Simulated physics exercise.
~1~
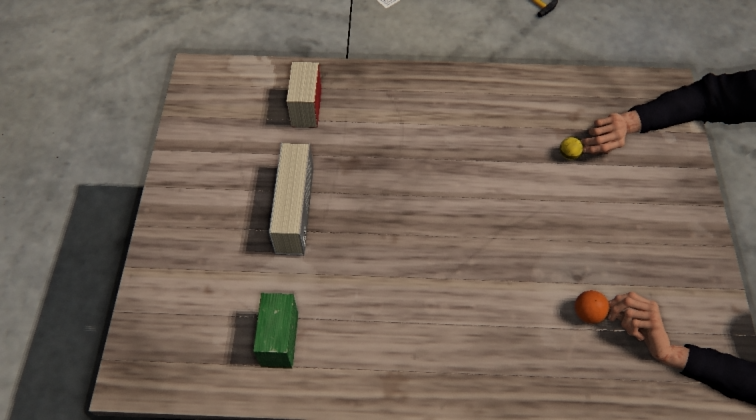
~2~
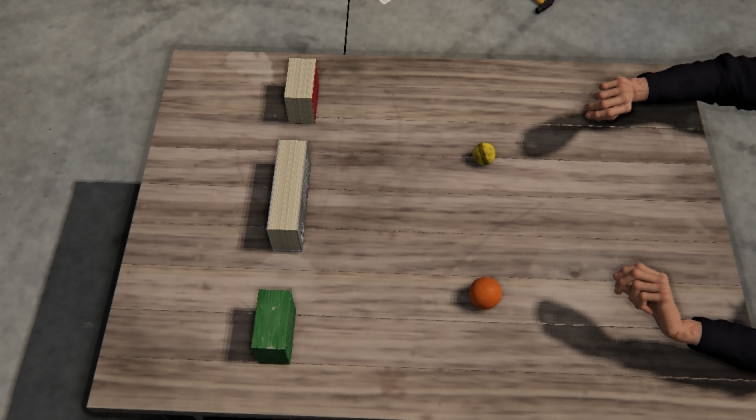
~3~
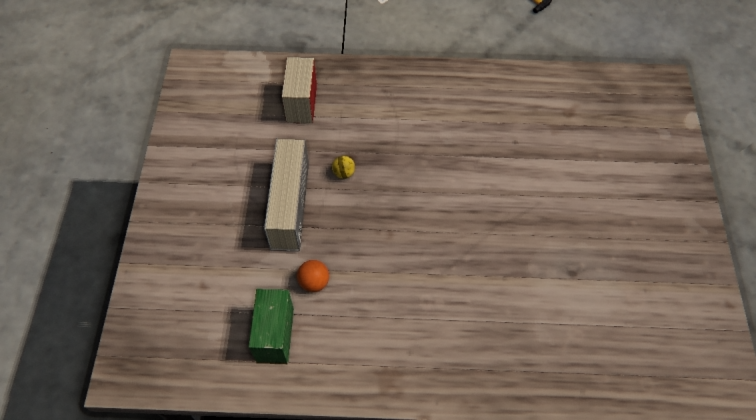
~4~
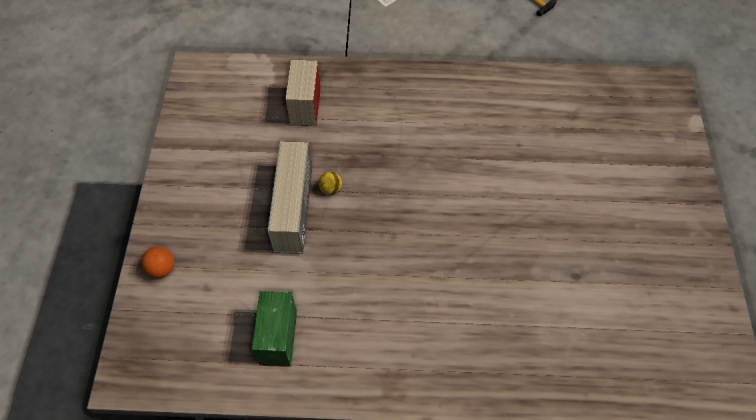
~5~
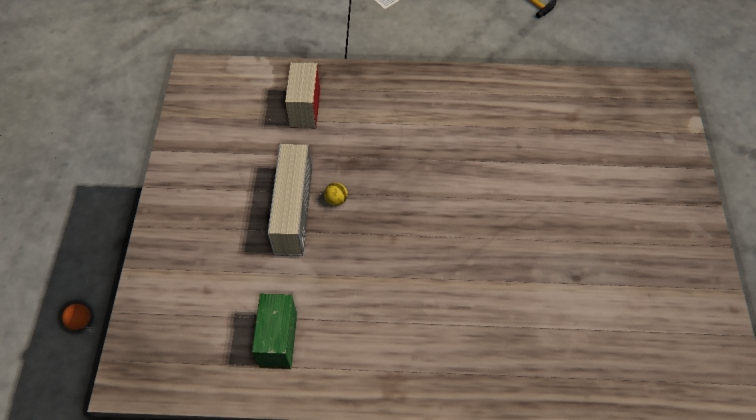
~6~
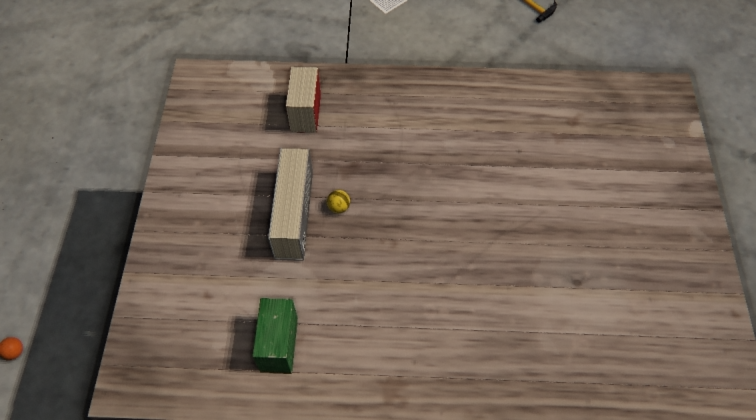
In the video, two hands release an orange and a yellow ball, which roll left across a wooden table toward three blocks. The orange passes between the grey and green blocks and drops off the table, while the yellow ball stops beside the grey block after rebounding slightly.
